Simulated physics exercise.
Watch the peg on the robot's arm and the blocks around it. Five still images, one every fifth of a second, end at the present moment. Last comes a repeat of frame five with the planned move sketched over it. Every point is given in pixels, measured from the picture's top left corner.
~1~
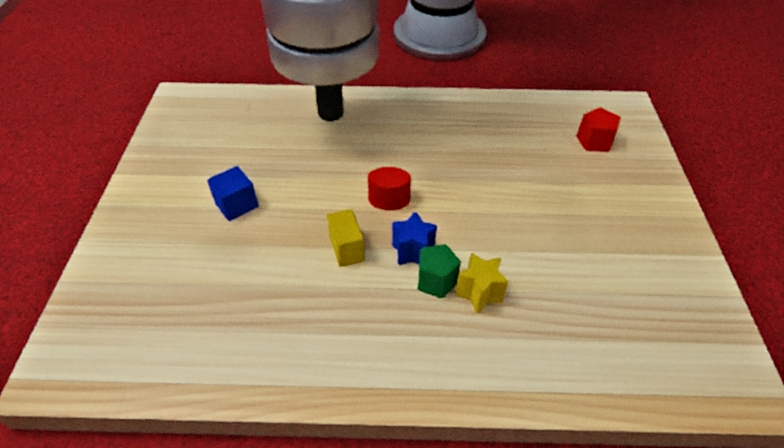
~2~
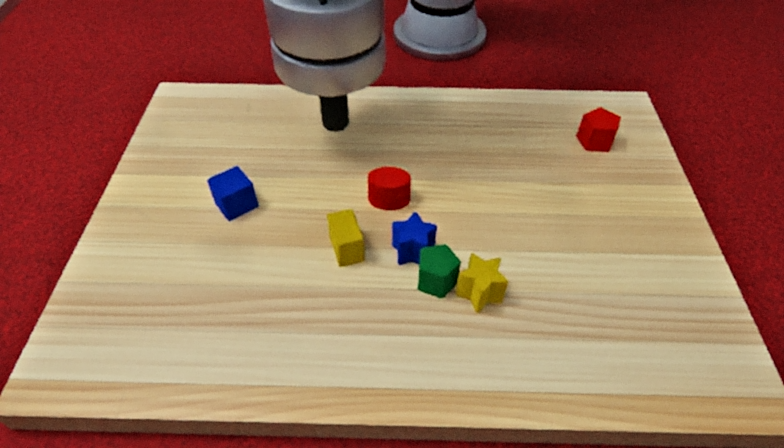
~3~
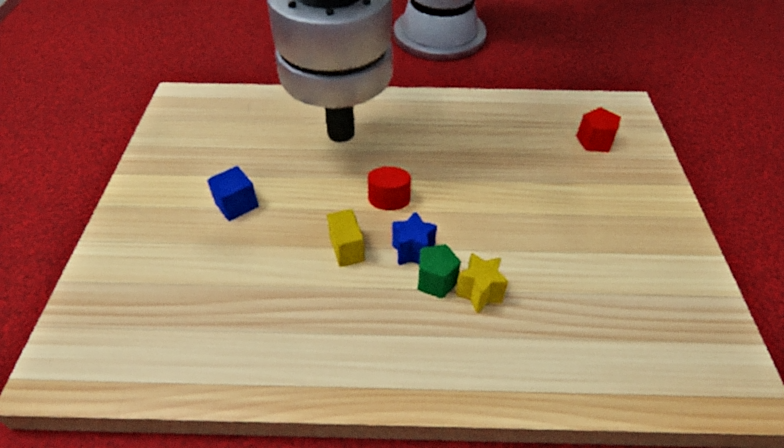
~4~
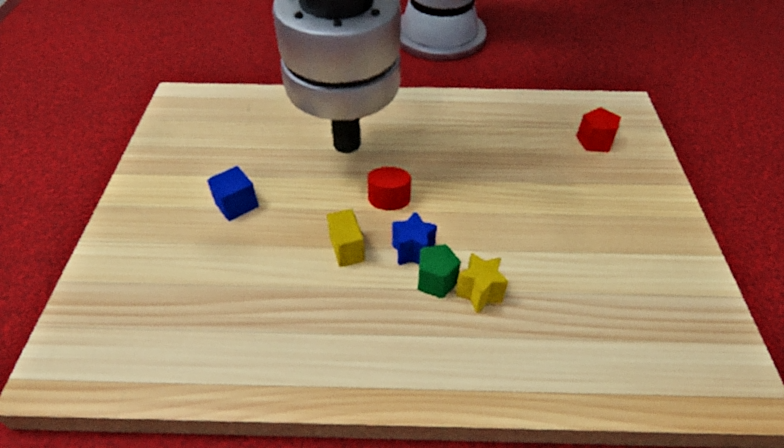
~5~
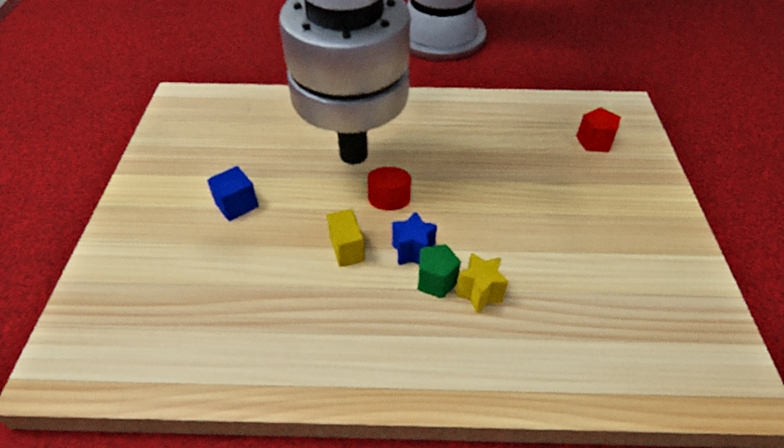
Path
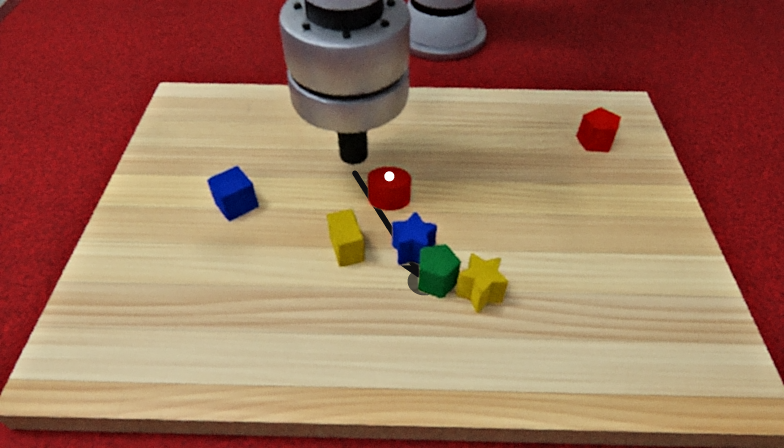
The robot arm's dark peg moved slowly down and slightly right across the wooden board, nearing the red round block, while that block and the blue, yellow, green and other red ones stayed still.
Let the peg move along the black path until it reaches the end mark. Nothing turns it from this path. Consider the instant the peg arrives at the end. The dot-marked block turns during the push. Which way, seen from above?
My prediction: CCW.
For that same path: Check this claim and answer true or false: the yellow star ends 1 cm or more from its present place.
Verdict: True.
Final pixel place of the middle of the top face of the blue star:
(457, 272)
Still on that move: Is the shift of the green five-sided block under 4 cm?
I believe not.
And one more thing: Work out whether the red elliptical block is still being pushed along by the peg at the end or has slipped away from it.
It slides aside on the way.
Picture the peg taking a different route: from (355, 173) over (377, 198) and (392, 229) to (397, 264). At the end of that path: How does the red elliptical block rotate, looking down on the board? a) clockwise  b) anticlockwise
b: Anticlockwise.
The line goes in a line from (355, 173) to (424, 282); the dot is on the red elliptical block.
The first path, step by step. One third of the way, peg (375, 189); red elliptical block (408, 187), turned 45° anticlockwise.
Two thirds of the way, peg (399, 225); red elliptical block (420, 195), turned 100° anticlockwise; blue star (422, 236), turned 15° anticlockwise; green five-sided block (444, 265).
At the end, peg (425, 266); red elliptical block (420, 195), turned 100° anticlockwise; blue star (457, 272), turned 30° anticlockwise; green five-sided block (473, 304), turned 35° clockwise; yellow star (502, 286), turned 65° anticlockwise.
